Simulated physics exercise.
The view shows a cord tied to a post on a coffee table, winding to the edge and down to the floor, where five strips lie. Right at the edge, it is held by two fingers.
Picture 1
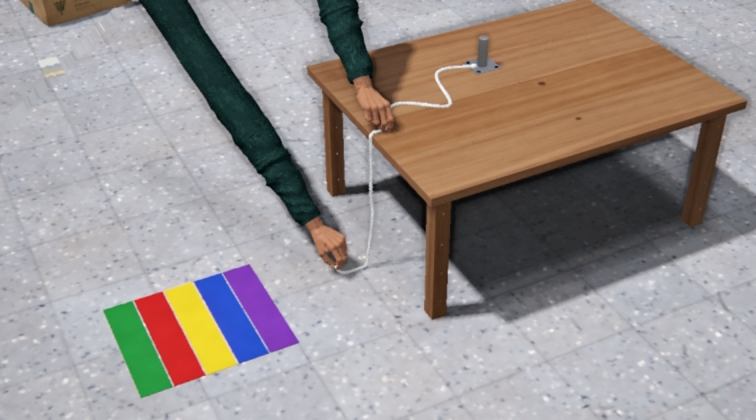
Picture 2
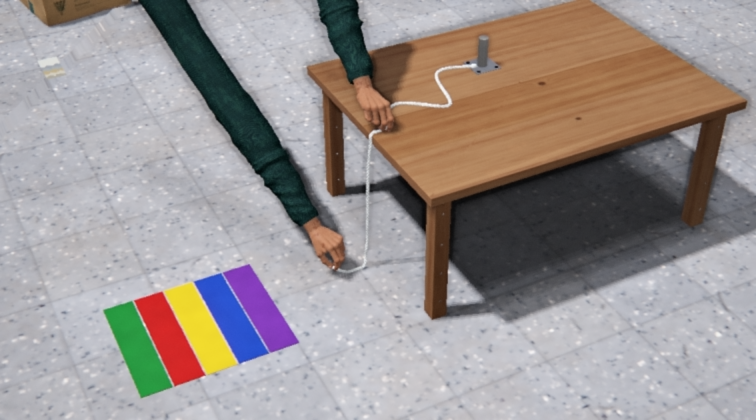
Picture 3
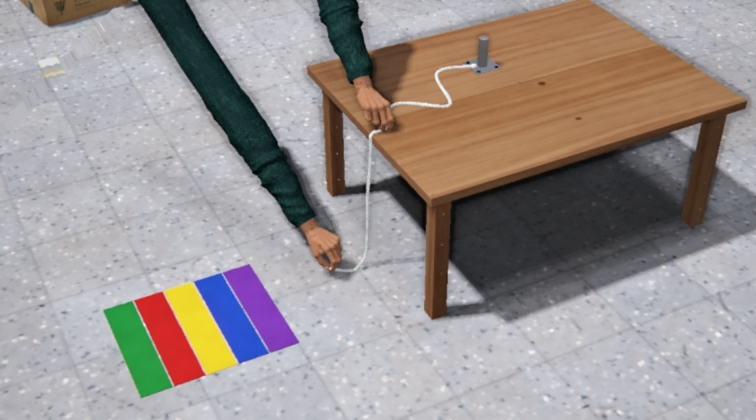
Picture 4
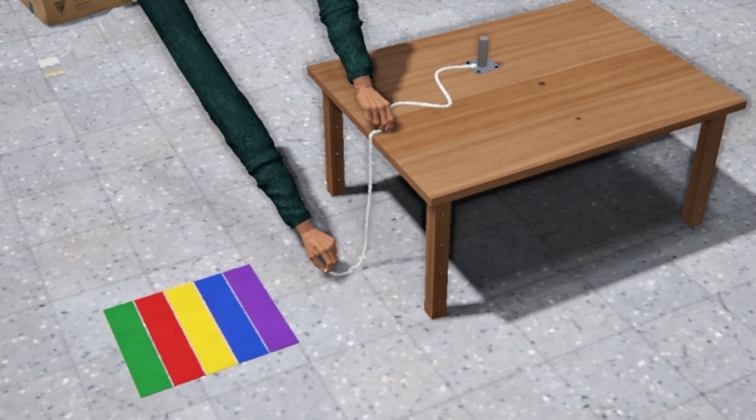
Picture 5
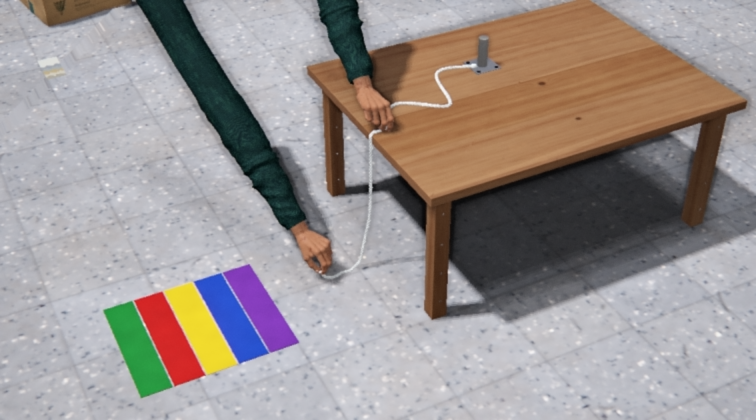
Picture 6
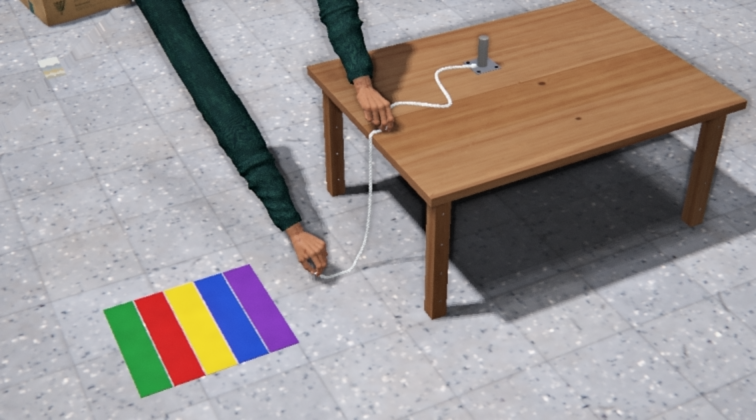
Beside a wooden table, a hand slowly moves a white cord's end slightly left.
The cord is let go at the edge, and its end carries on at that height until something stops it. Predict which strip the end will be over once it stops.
I would say the red strip.
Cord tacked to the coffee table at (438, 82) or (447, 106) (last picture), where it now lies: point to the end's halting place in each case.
The spots come out as (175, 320) and (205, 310), in that order.
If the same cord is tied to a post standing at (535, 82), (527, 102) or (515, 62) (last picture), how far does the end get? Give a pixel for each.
First try about (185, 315), second about (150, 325), third about (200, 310).
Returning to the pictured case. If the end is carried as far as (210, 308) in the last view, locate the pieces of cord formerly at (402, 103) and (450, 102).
Around (368, 124) and around (404, 103).
A little later, end near (210, 308); over yellow.
Next, end near (177, 318); over red.
When it is tight, end near (157, 325); over red. The end stops over the red strip.
